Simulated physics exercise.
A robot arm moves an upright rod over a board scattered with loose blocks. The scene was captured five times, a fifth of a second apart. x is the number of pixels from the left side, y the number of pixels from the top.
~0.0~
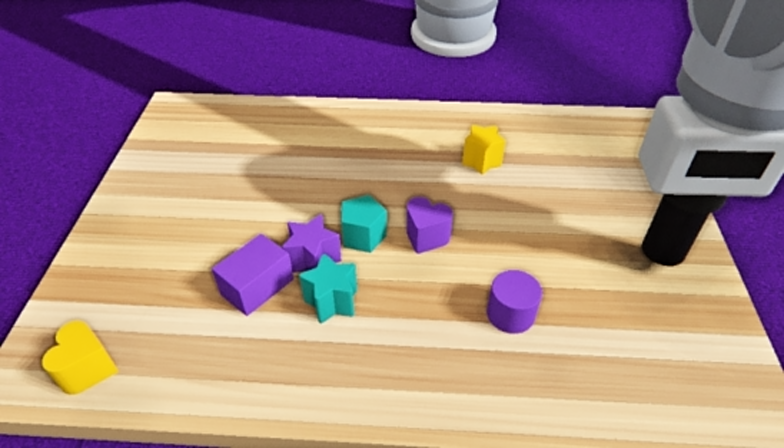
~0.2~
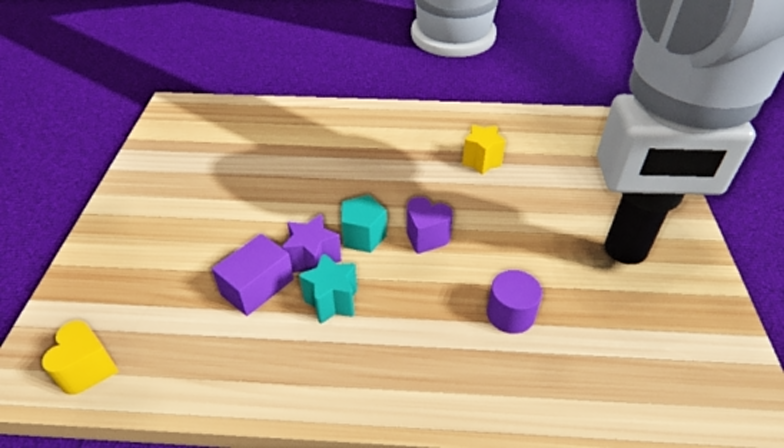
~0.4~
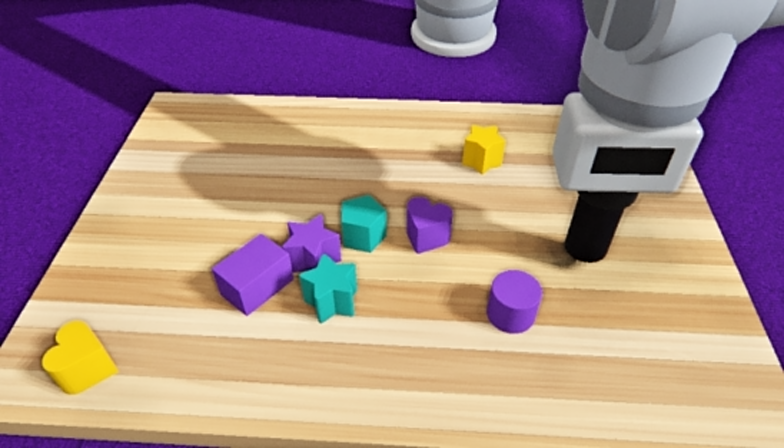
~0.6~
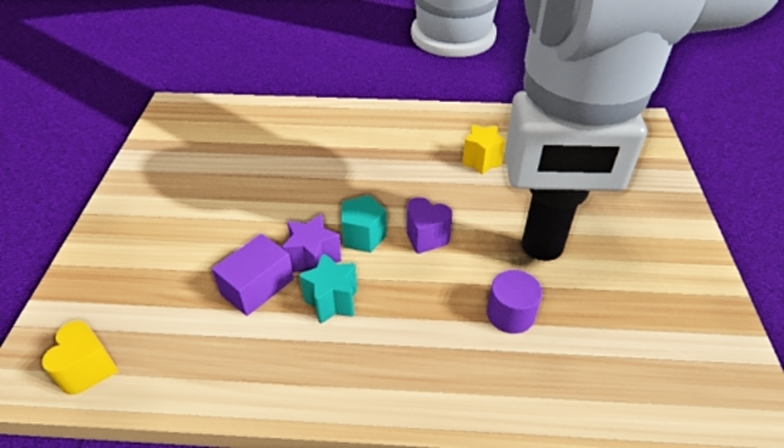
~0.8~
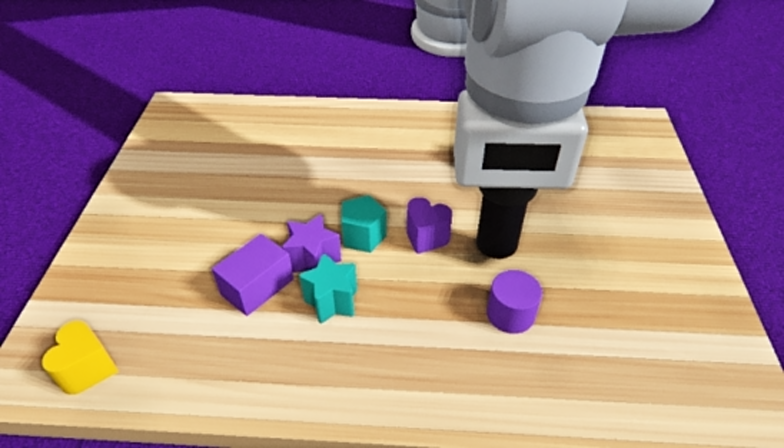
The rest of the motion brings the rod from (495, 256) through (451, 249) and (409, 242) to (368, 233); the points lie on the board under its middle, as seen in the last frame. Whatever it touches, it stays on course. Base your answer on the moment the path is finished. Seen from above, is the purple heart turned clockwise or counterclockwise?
My answer: Clockwise.
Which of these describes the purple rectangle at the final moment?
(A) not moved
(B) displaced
That would be A.
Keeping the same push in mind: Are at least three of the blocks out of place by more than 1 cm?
No, I don't think so.
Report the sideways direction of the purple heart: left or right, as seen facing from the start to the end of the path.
So, looking from the first point of the path to the last, the purple heart moves rightwards.
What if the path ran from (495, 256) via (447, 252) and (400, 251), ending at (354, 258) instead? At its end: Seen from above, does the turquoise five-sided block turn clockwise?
Yes, that is what happens.
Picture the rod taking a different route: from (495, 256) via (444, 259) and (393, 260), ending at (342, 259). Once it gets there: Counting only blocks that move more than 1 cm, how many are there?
Blocks displaced: At least 3.
On the path given first. One third of the way, rod at (451, 237); purple heart at (412, 209).
Two thirds of the way, rod at (408, 230); turquoise five-sided block at (338, 206), turned 35° anticlockwise; purple heart at (375, 195), turned 15° clockwise.
At the end, rod at (367, 221); purple rectangle not moved; purple star not moved; turquoise five-sided block at (326, 200), turned 40° anticlockwise; purple heart at (363, 182), turned 20° clockwise.
